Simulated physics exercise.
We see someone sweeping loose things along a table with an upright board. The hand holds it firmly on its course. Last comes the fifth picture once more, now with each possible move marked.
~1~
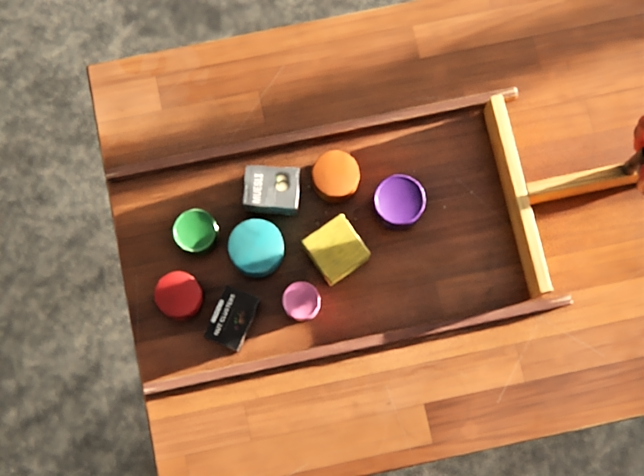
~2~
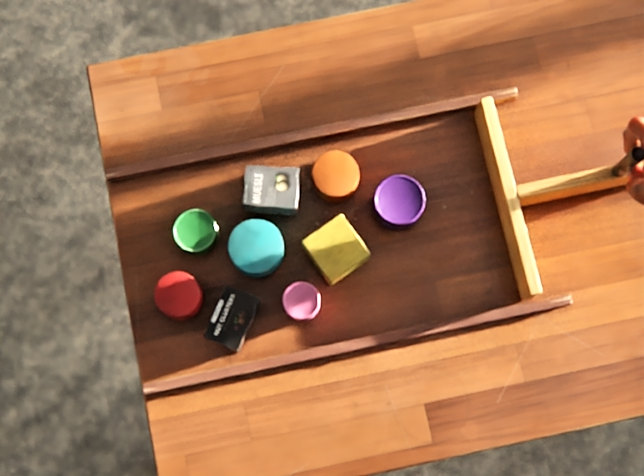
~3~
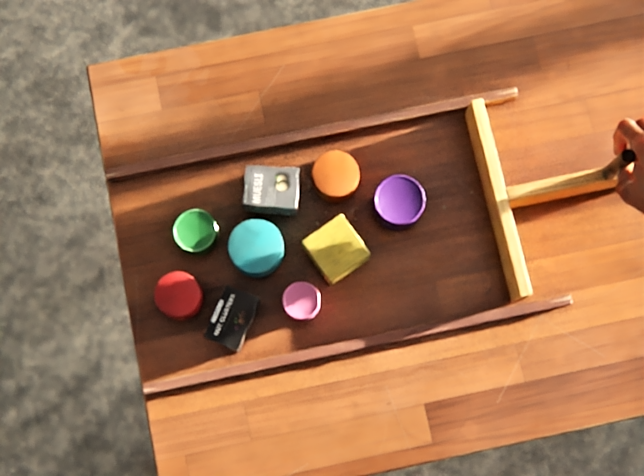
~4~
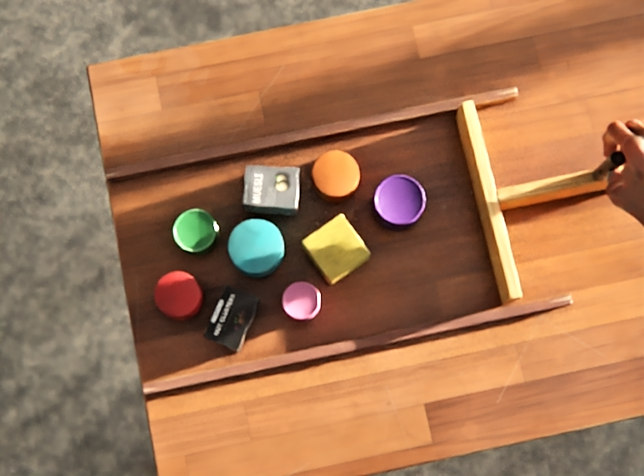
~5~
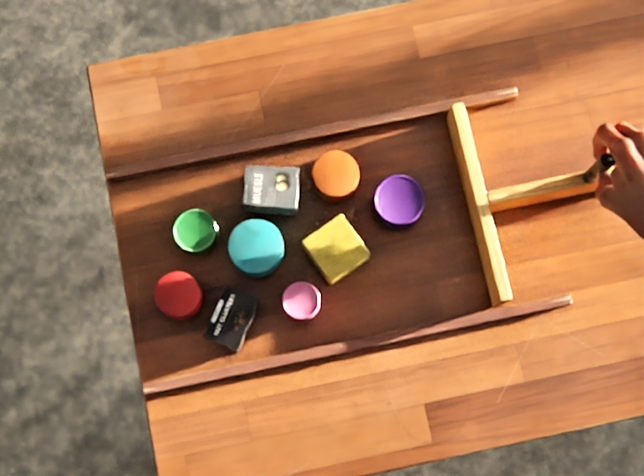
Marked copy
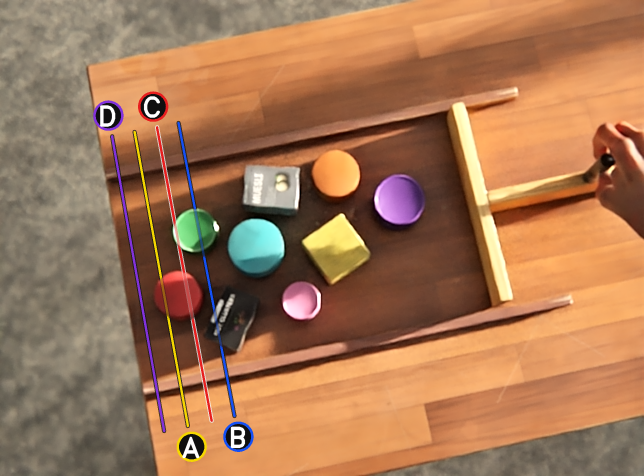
A wooden board on a handle, held by a hand at the right, slid slowly a short way left along the table between two rails, while the colourful round tins and small boxes stayed still.
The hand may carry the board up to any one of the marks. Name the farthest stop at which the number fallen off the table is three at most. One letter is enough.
B is the last line within the limit.
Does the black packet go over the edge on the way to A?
By then, yes.
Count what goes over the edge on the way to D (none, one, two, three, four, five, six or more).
Six or more.
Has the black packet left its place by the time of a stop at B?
Yes.
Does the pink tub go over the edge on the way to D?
Yes.
On the marked copy, A at (160, 275); B at (206, 265); C at (184, 270); D at (137, 279).
Taking B. A third of the way, board (384, 220); orange tin (327, 172); yellow block (326, 260).
Two thirds of the way, board (282, 241); green jar (161, 242); red tin (174, 301).
When it is over, board (207, 256); red tin over the edge; green jar over the edge; two fallen.
As for the rest, A drops five; C drops five; D drops nine.
